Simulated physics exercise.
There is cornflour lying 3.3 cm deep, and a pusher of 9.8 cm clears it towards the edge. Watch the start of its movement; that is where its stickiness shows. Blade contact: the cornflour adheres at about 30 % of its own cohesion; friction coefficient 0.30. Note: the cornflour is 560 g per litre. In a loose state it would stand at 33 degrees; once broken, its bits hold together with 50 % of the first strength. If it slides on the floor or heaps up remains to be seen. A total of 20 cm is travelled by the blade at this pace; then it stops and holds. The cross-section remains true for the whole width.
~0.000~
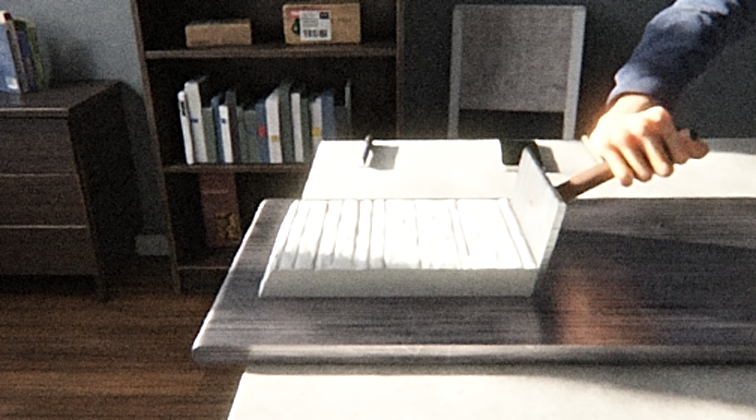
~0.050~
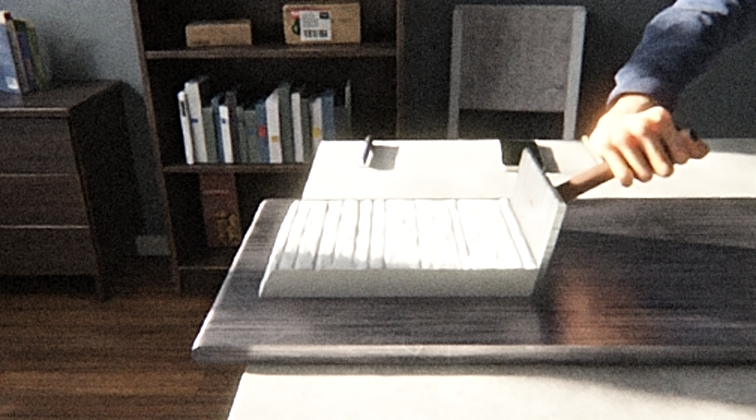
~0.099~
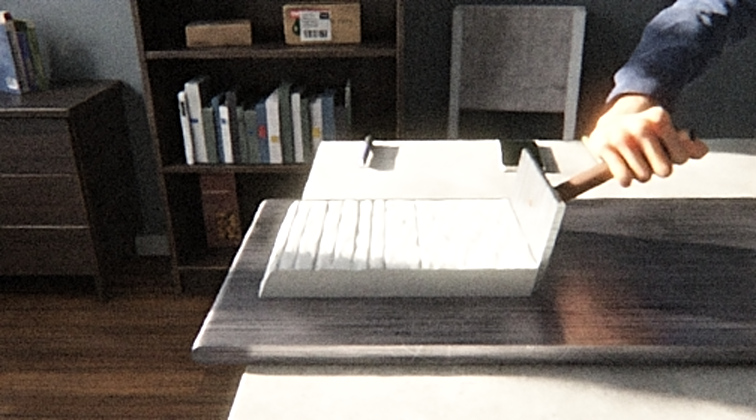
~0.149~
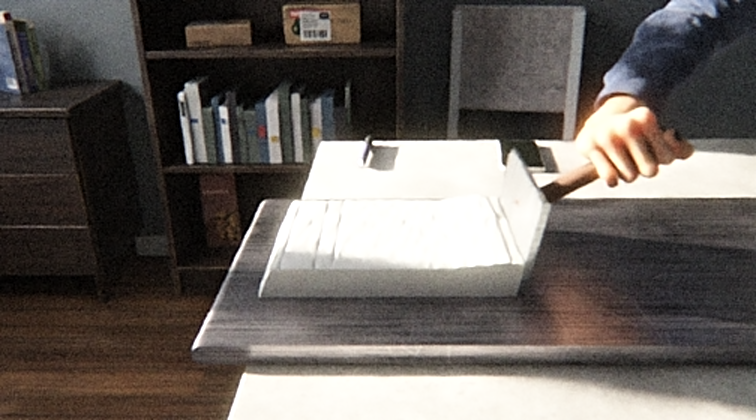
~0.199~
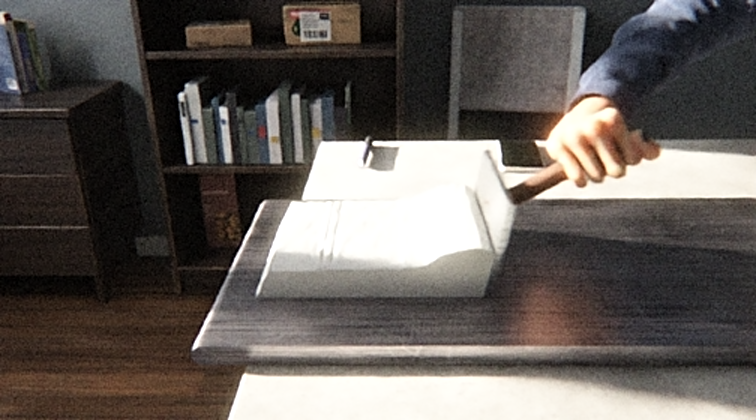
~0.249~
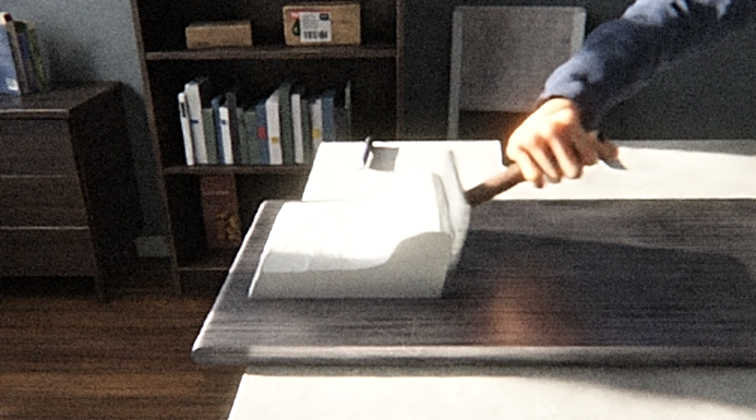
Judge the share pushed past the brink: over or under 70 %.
Turns out it sits beneath 70 percent.
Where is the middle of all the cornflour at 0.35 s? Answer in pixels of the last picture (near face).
Near pixel (295, 273).
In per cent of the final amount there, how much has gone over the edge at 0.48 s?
That figure sits at some 40 percent.
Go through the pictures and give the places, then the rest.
Foot of the blade at (531, 296), not yet moved; foremost bit of the cornflour at (261, 296), piled 3.2 cm high, in the first picture.
Foot of the blade at (531, 296), not yet moved; foremost bit of the cornflour at (261, 296), piled 3.2 cm high, in the second picture.
Foot of the blade at (530, 296), not yet moved; foremost bit of the cornflour at (261, 296), piled 3.2 cm high, in the third picture.
Foot of the blade at (516, 297), moved 1.5 cm; foremost bit of the cornflour at (260, 293), piled 3.8 cm high, in the fourth picture.
Foot of the blade at (484, 297), moved 4.8 cm; foremost bit of the cornflour at (258, 293), piled 5.5 cm high, in the fifth picture.
Foot of the blade at (440, 298), moved 9.2 cm; foremost bit of the cornflour at (250, 294), piled 7.3 cm high, in the sixth picture.
After 0.35 s, 0 % has gone over the edge.
After 0.48 s, 13 % has gone over the edge.
After 0.60 s, 31 % has gone over the edge.
After 0.72 s, 33 % has gone over the edge.
After 1.11 s, 33 % has gone over the edge.
